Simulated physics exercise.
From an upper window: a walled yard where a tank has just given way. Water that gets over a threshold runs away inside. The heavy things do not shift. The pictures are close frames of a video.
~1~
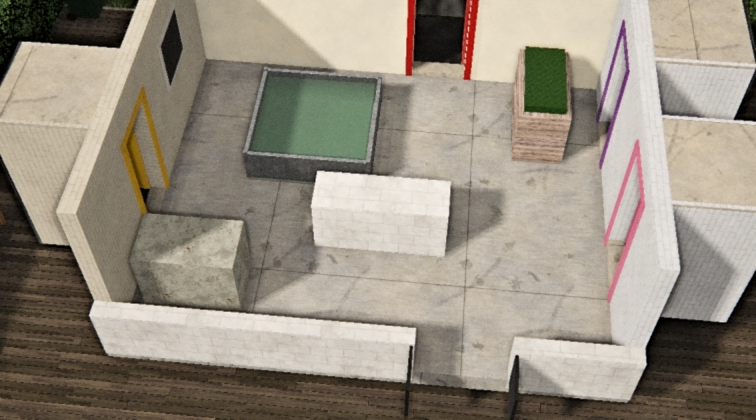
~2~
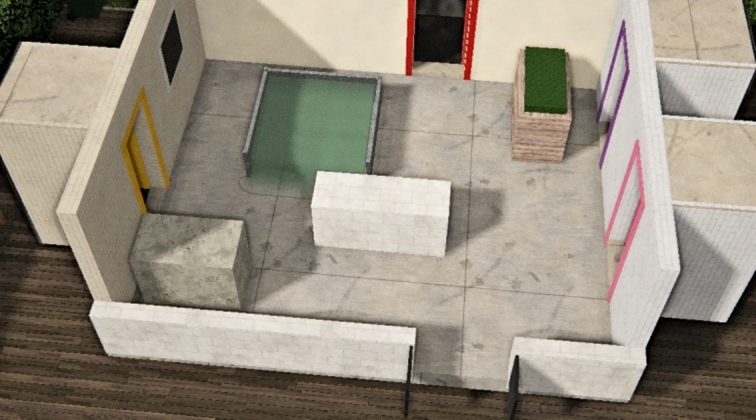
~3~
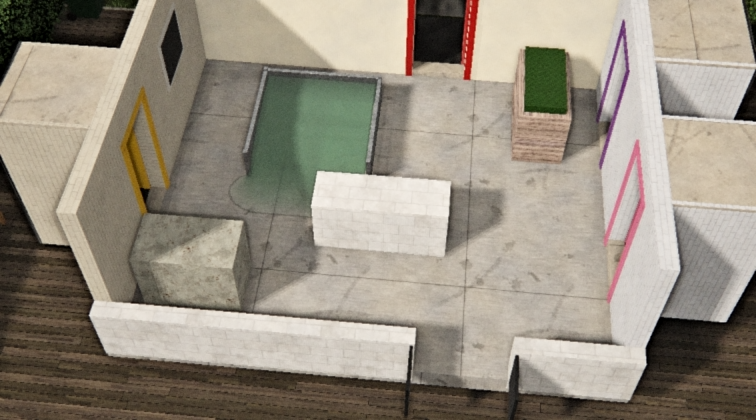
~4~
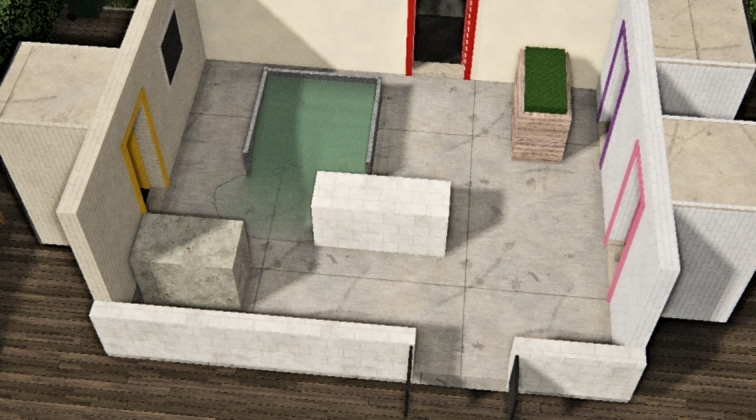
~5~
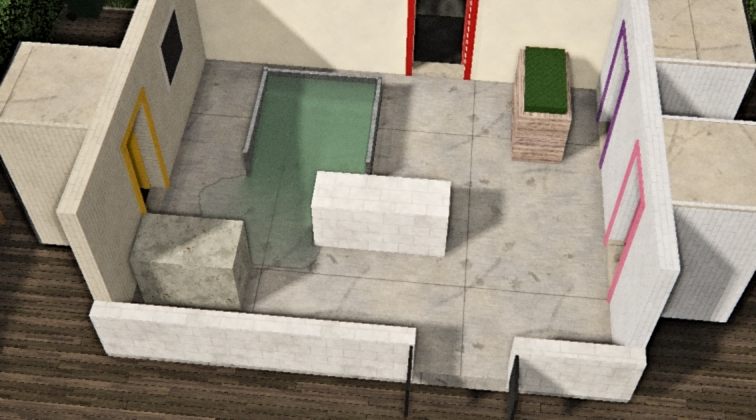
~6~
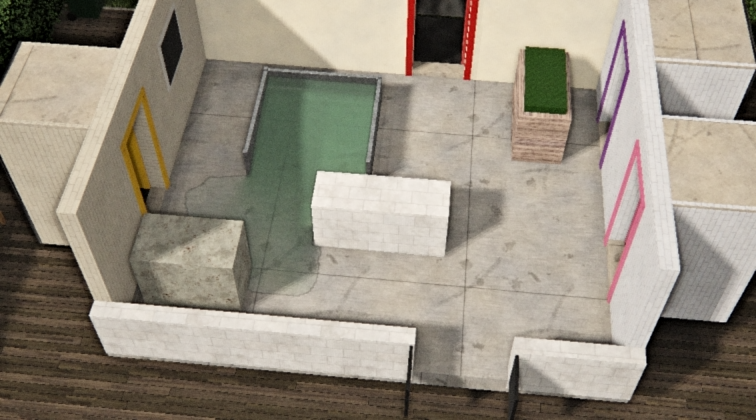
We see a walled yard with a tank of still green water; its front side disappears, and the water pours out, spreading across the paving toward the viewer, between a grey block and a white block.
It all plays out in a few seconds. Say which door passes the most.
The yellow door.
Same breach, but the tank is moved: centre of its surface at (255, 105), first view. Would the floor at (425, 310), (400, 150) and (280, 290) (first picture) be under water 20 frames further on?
As listed: Awash, dry, wet.
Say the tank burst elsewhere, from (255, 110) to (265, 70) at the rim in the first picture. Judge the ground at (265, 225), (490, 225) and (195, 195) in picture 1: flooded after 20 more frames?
As listed: Covered, free of water, wet.
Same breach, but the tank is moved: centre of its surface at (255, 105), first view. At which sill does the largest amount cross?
I say the one in yellow.
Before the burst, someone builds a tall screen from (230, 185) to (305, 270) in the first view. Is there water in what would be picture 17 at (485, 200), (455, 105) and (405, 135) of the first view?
One after the other: Covered, no water, no water.
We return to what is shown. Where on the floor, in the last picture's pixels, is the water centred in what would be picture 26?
Roughly at (318, 221).
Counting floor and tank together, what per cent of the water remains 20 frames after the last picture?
Roughly 96 per cent.
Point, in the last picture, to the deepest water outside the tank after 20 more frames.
Around (125, 328).
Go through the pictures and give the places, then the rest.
Still water in the tank at (315, 117), in the first frame.
Water pours out at (308, 172) and has run to (245, 185), in the second frame.
Water pours out at (308, 174) and has run to (236, 193), in the third frame.
The front is at a hidden place, out from the gap at (308, 174), in the fourth frame.
Water pours out at (308, 175) and has run to a hidden place, in the fifth frame.
Water pours out at (308, 175) and has run to (250, 285), in the sixth frame.
A moment on, water covers 25 % of the floor; purple door not reached, red door not reached, pink door not reached, yellow door wet at the sill, nothing in.
Next, water covers 45 % of the floor; purple door not reached, red door not reached, pink door not reached, yellow door a trickle in.
Then, water covers 65 % of the floor; purple door wet at the sill, nothing in, red door not reached, pink door wet at the sill, nothing in, yellow door some in.
Later, water covers 80 % of the floor; purple door a trickle in, red door wet at the sill, nothing in, pink door wet at the sill, nothing in, yellow door a lot in.
In the end, water covers 95 % of the floor; purple door a trickle in, red door wet at the sill, nothing in, pink door wet at the sill, nothing in, yellow door a lot in; the yellow door has let in the most.
